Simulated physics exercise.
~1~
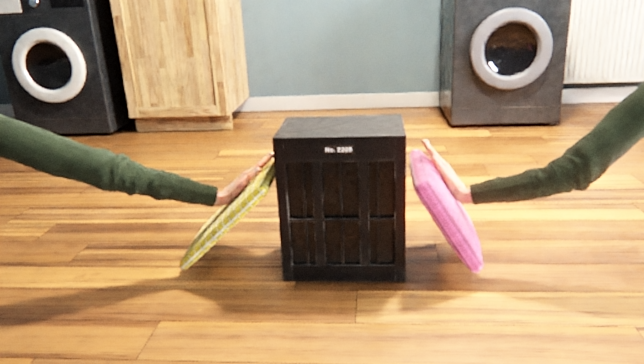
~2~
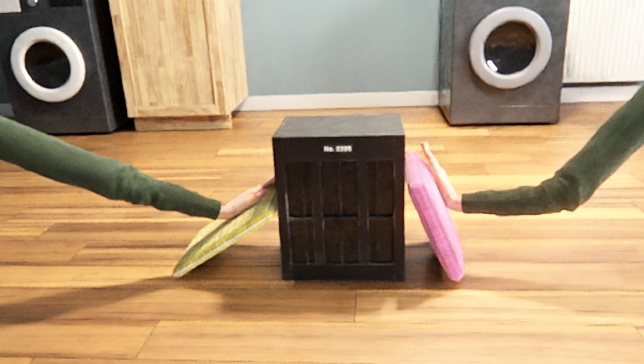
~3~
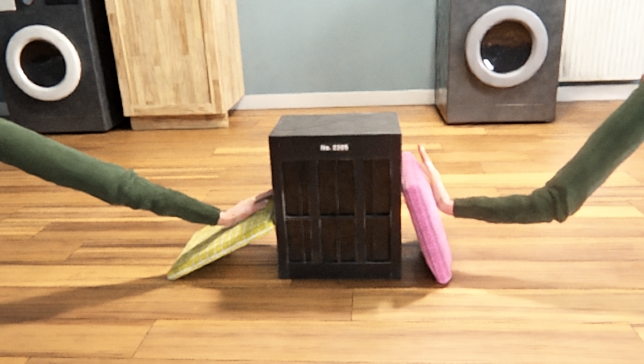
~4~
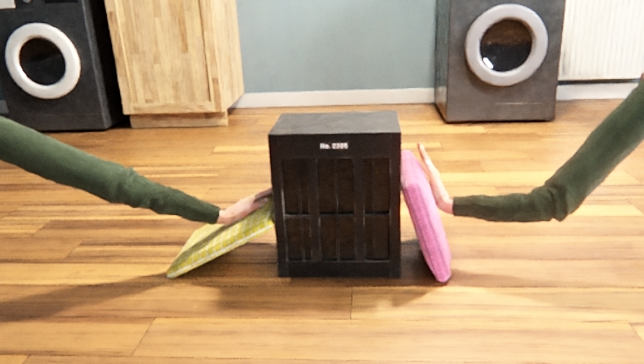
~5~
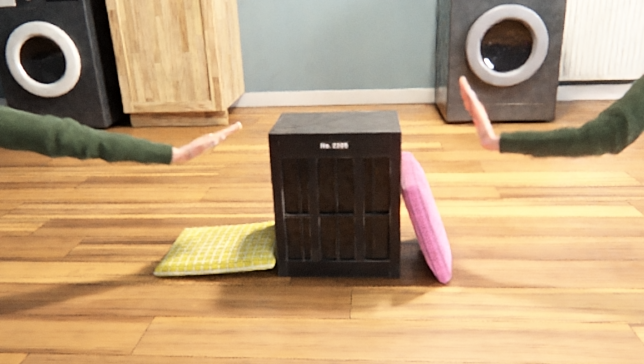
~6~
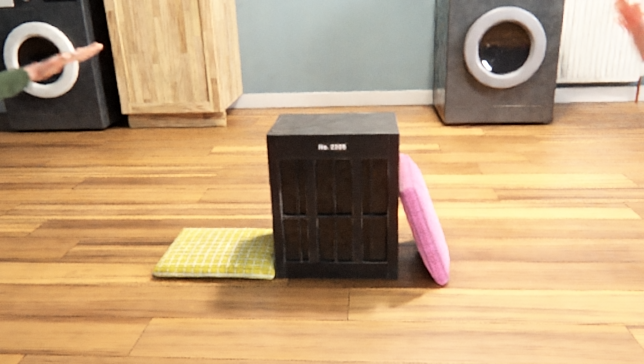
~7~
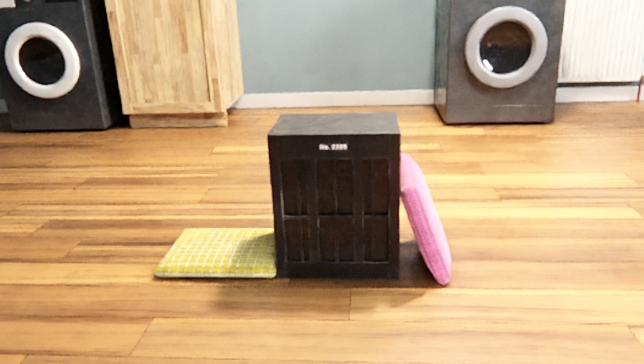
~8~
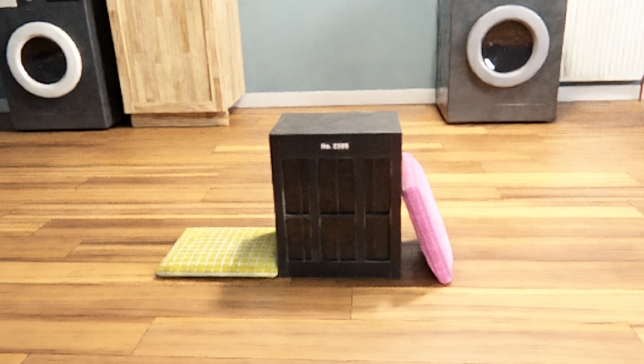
Hands lean two cushions on a black crate; the yellow falls flat, the pink stays propped.
